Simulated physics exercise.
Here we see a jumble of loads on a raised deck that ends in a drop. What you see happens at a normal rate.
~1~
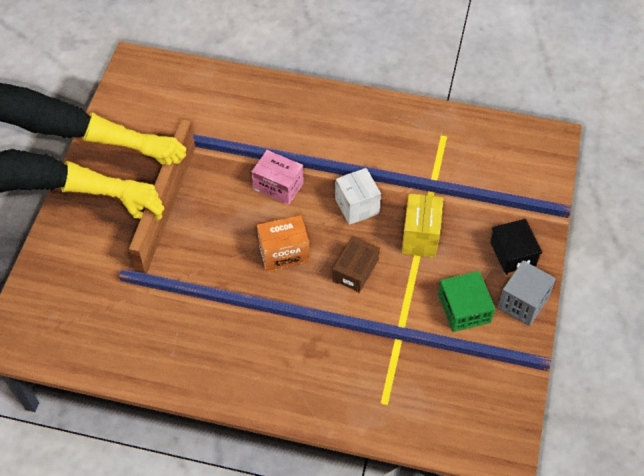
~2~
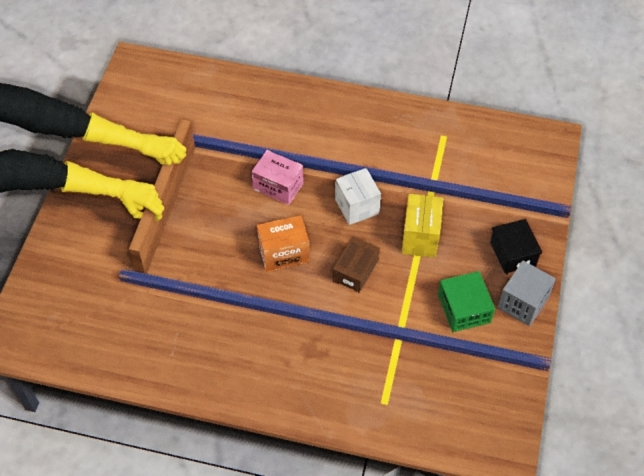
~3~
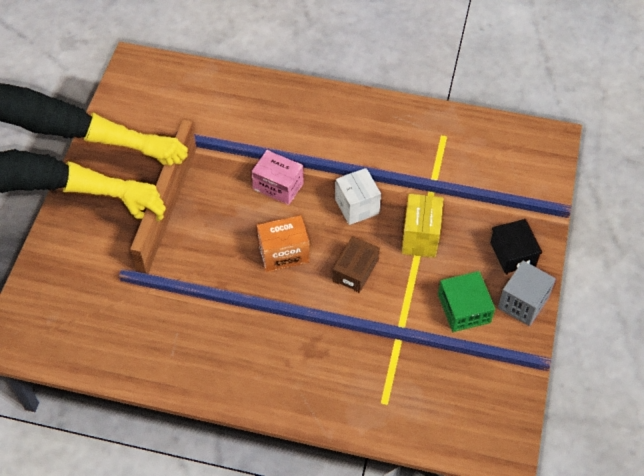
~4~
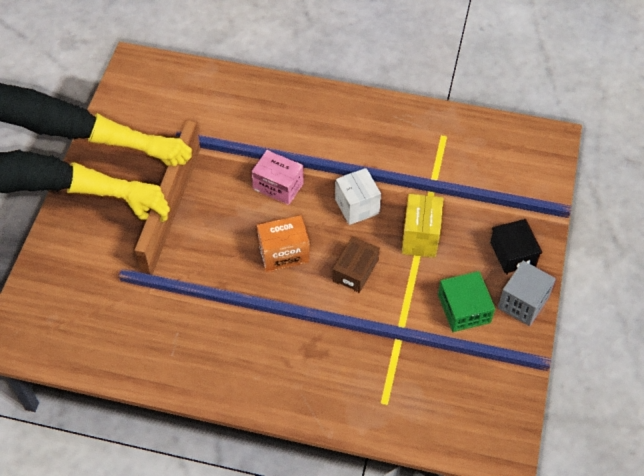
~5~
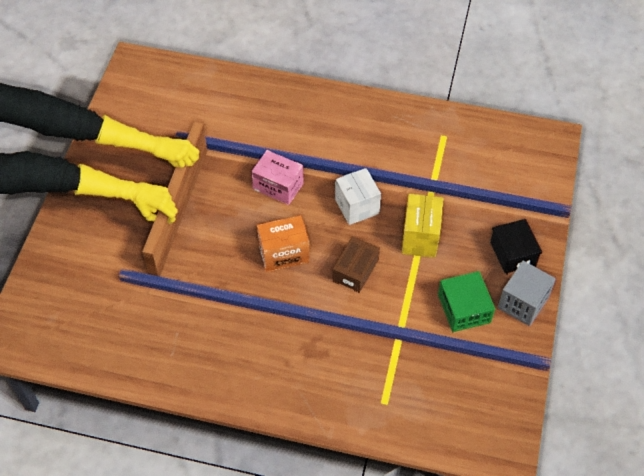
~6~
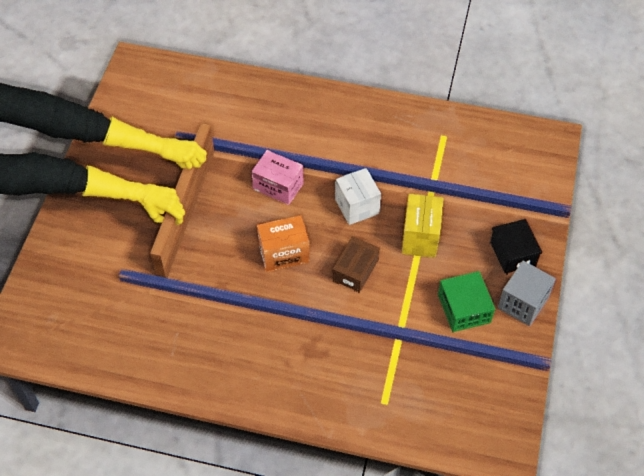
In this clip, yellow-gloved hands slide a wooden plank slightly rightward across a tabletop between two blue rails, while the pink, orange, white, brown, yellow, green, black and grey boxes ahead of it stay still.
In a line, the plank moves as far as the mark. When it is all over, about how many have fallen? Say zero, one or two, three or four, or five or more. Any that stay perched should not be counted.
When it is all over, the number fallen is zero.
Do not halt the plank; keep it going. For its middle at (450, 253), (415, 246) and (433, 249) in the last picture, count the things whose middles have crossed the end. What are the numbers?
In order, that gives 1, then 0, then 1.
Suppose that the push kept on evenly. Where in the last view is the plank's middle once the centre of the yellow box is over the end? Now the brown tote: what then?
The middle would be close to (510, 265) and then close to (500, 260).
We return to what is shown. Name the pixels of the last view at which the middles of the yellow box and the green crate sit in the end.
Yellow box at (502, 256), green crate at (506, 316).
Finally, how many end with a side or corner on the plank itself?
The number is 2.
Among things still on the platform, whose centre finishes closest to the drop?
The grey crate finishes nearest.
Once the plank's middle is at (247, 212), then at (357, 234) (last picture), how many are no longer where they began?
At the first spot 1, then 5.
Early on, none off yet; grey crate at rest near (526, 294); black tote at rest near (515, 247); green crate at rest near (466, 302).
Finally, the number that fall off is zero.
